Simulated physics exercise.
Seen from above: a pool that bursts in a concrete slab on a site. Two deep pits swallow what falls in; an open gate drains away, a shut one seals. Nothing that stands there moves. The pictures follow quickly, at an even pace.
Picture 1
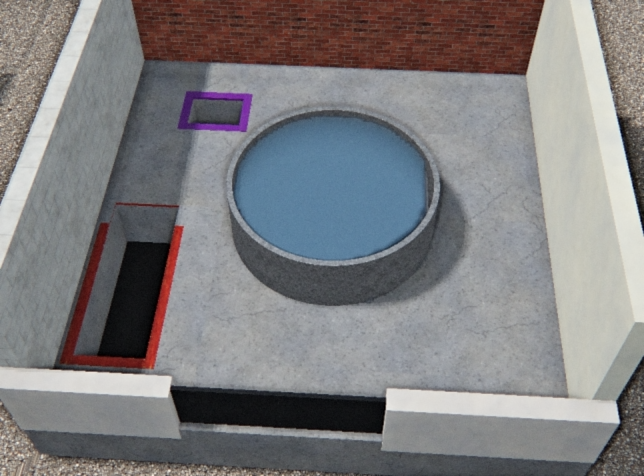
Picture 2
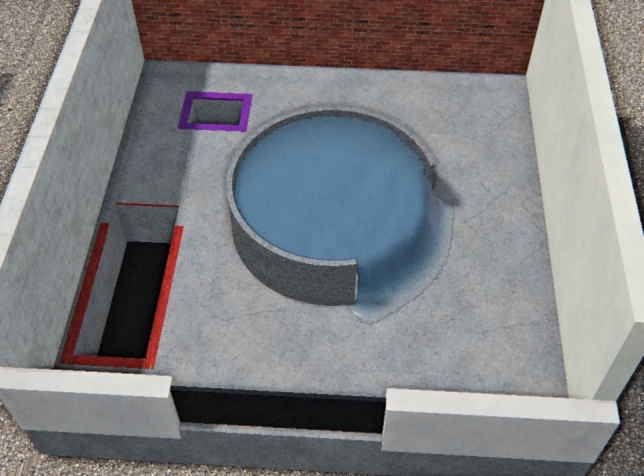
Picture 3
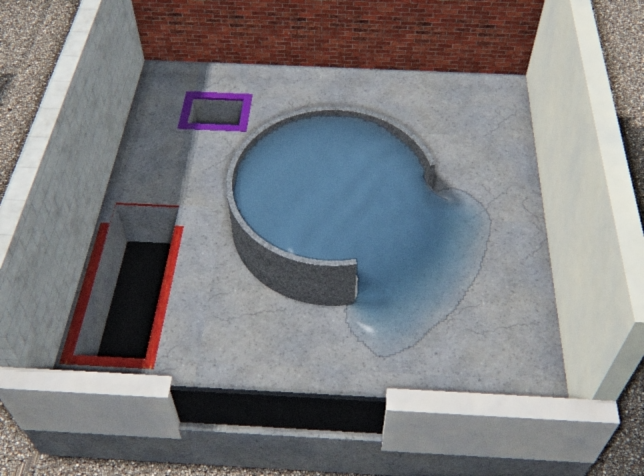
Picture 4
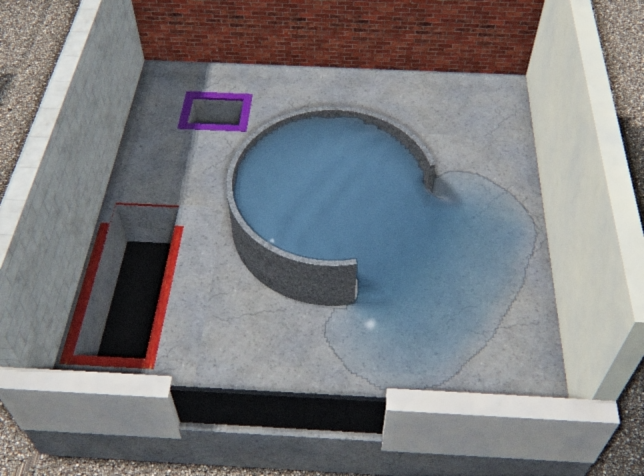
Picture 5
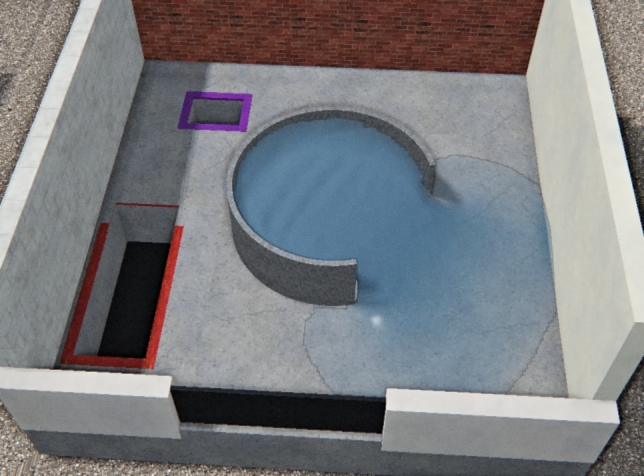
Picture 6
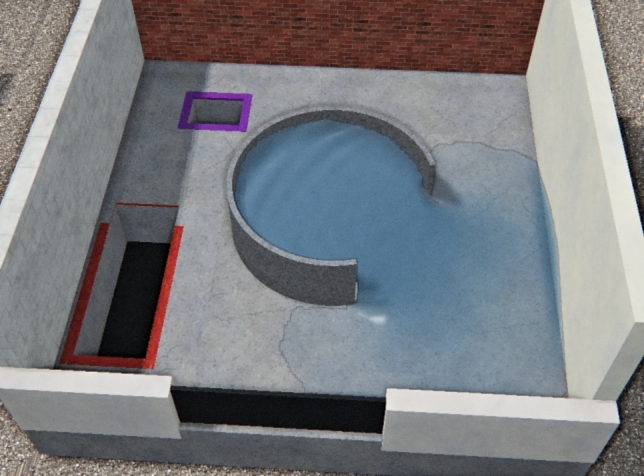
On a walled concrete slab, a round pool bursts open and water spreads toward the right wall.
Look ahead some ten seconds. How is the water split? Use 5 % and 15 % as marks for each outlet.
One by one: The gate takes under 5 %; the purple pit takes from 5 to 15 %; the red pit takes over 15 %.
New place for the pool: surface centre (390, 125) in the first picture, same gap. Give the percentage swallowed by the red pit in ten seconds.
Roughly, in per cent: Red 45.
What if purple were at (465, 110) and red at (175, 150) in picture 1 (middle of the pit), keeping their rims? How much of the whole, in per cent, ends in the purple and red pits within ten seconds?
In per cent: Purple 15, red 30.
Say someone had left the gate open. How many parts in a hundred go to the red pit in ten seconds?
In per cent: Red 25.
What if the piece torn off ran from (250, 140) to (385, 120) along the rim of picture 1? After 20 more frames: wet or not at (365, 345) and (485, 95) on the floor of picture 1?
In turn: Free of water, flooded.
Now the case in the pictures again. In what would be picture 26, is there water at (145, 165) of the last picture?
Answer: No water.
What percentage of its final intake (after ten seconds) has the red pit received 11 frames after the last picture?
I make it 0 per cent.
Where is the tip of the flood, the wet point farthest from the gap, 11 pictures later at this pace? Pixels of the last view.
At about (525, 82).
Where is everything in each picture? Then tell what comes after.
Still water in the round pool at (333, 184), in the first picture.
The front is at (441, 204), out from the gap at (417, 251), in the second picture.
Water pours out at (416, 254) and has run to (463, 198), in the third picture.
The front is at (494, 189), out from the gap at (416, 256), in the fourth picture.
The front is at a hidden place, out from the gap at (416, 257), in the fifth picture.
The front is at a hidden place, out from the gap at (416, 256), in the sixth picture.
A moment on, water covers 30 % of the floor; the gate 0 %, the purple pit 0 %, the red pit 0 %.
Next, water covers 45 % of the floor; the gate 0 %, the purple pit 0 %, the red pit 0 %.
Then, water covers 70 % of the floor; the gate 0 %, the purple pit 0 %, the red pit 3 %.
Later, water covers 95 % of the floor; the gate 0 %, the purple pit 2 %, the red pit 21 %.
In the end, water covers 100 % of the floor; the gate 0 %, the purple pit 7 %, the red pit 39 %.
